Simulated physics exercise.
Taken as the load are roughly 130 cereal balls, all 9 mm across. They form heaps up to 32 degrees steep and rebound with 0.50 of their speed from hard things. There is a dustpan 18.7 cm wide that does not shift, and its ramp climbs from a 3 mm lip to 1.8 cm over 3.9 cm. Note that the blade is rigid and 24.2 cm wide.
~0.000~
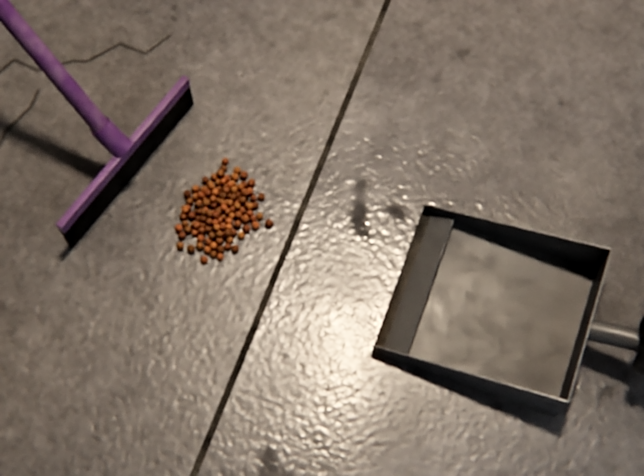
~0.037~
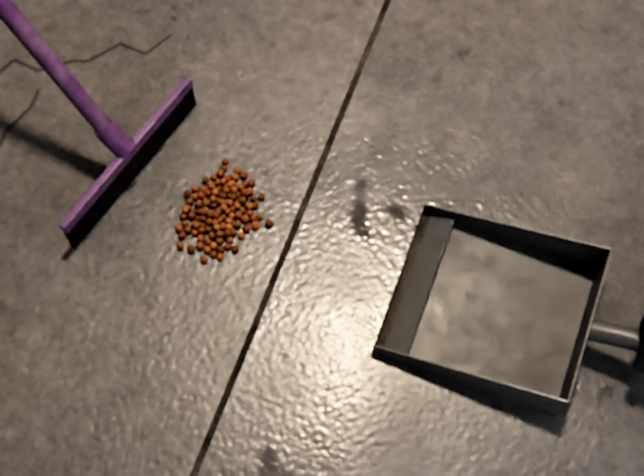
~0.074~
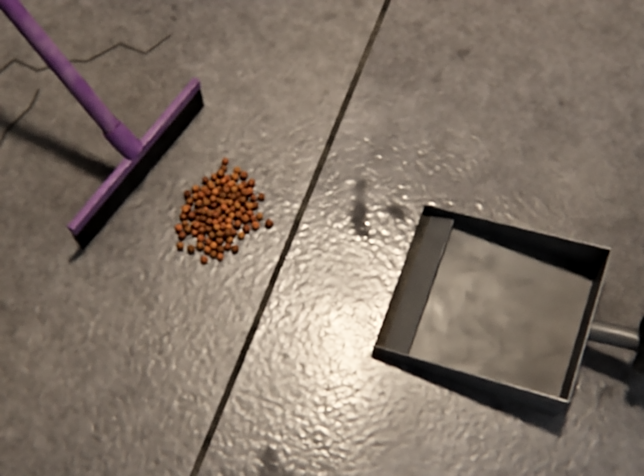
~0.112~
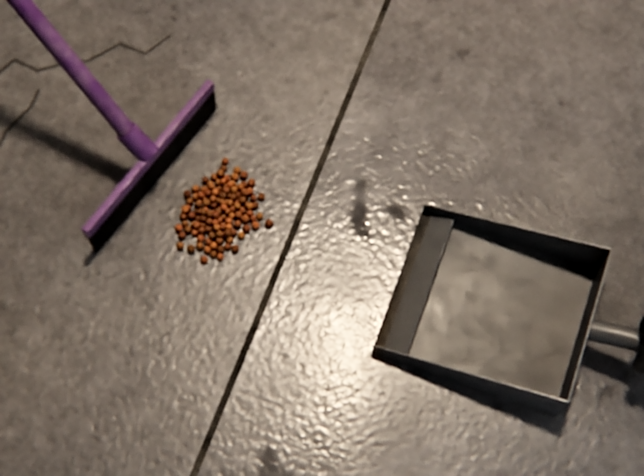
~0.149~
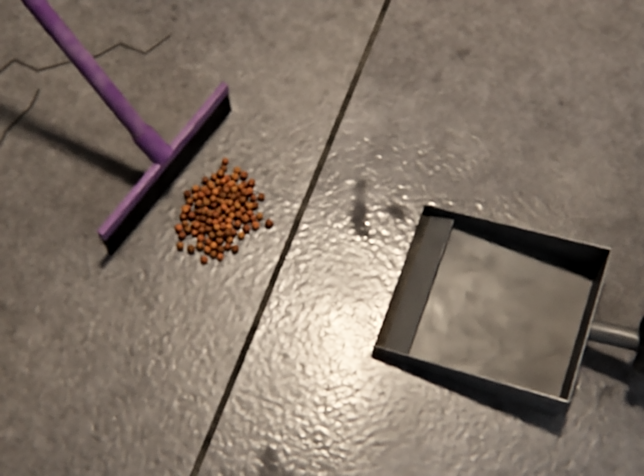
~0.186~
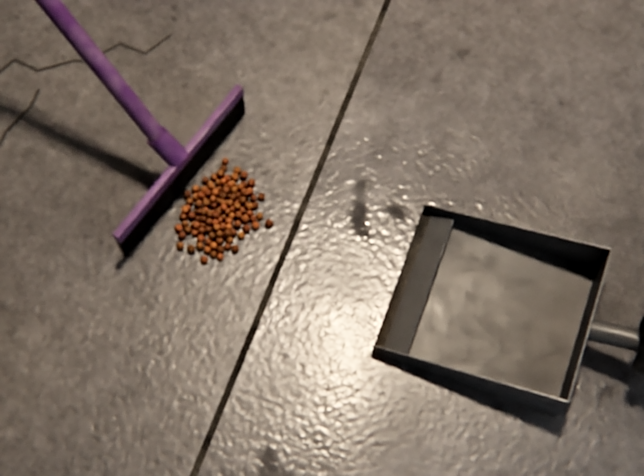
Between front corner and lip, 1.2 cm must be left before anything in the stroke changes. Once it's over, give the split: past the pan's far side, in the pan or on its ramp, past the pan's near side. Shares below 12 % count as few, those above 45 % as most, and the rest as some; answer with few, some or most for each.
Final split: Past the pan's far side: Few; in the pan or on its ramp: Few; past the pan's near side: Few.
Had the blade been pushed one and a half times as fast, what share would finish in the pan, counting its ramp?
It would be around 5 per cent.
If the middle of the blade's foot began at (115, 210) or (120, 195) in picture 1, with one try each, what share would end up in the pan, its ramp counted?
First try about 10 per cent, second about 0 per cent.
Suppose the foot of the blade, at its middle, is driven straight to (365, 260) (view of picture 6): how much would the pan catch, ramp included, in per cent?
About 10 %.
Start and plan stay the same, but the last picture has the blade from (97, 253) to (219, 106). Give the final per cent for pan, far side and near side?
The pan gets 15, the far side 0 and the near side 20.
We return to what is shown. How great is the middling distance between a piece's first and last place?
Roughly 22 centimetres.
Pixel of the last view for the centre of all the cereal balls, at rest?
My guess is close to (381, 262).
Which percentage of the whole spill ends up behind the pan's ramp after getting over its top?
Something like 0 per cent of the whole.
Then, at 0.43 s, middle of the blade 17 cm from the lip; 0 % over the lip, far side 0 %, near side 0 %.
After 0.60 s, middle of the blade 9 cm from the lip; 0 % over the lip, far side 5 %, near side 0 %.
Then, at 0.89 s, middle of the blade 4 cm from the lip; 0 % over the lip, far side 5 %, near side 0 %.
At rest (1.2 s), far side 5 %, pan 0 %, near side 0 %, in front of the lip or behind the blade 90 %.
